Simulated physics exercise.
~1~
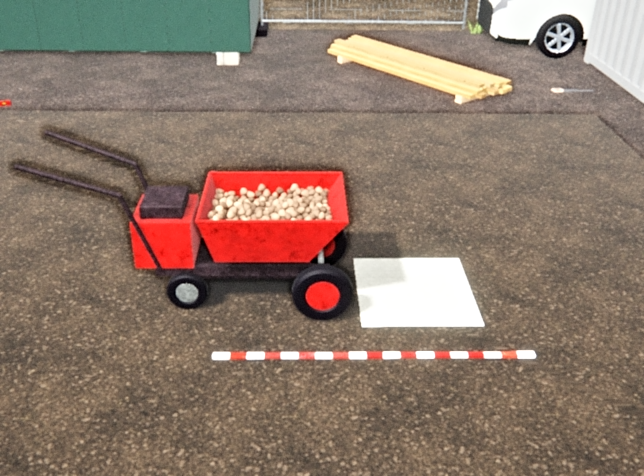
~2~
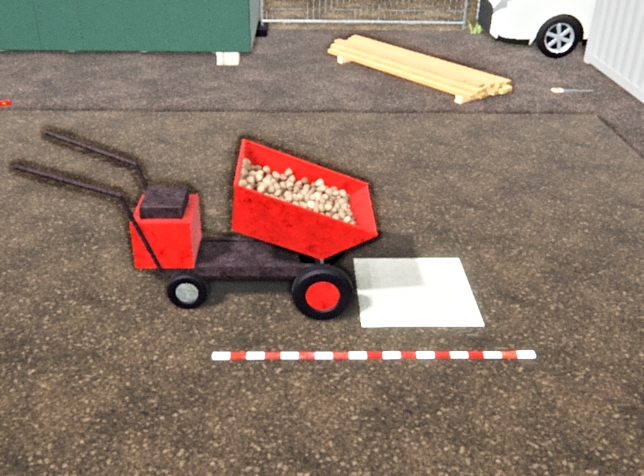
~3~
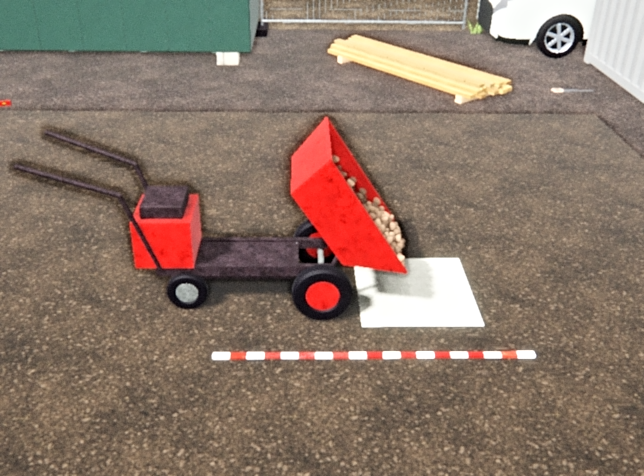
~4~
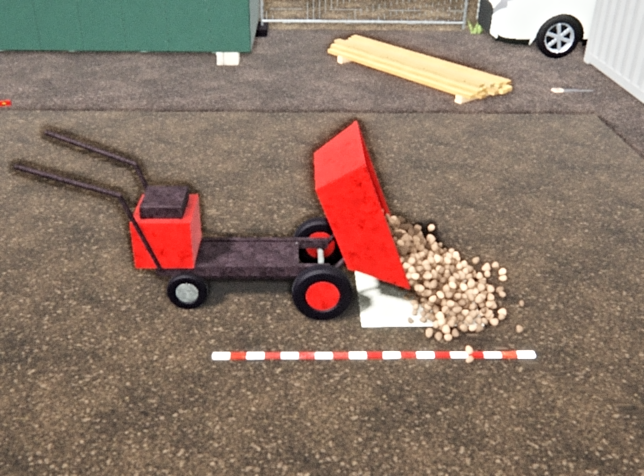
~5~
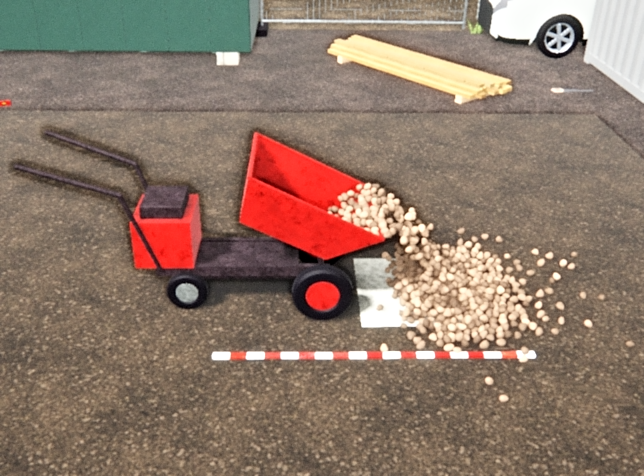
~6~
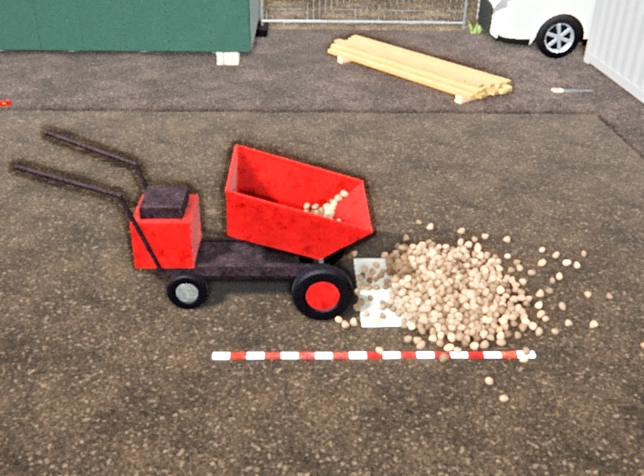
The red skip of a small motor barrow tipped steeply to the right and poured its round, pale stones over a white sheet and the ground beyond, then swung partway back down and stopped still tilted, with a few stones left inside.
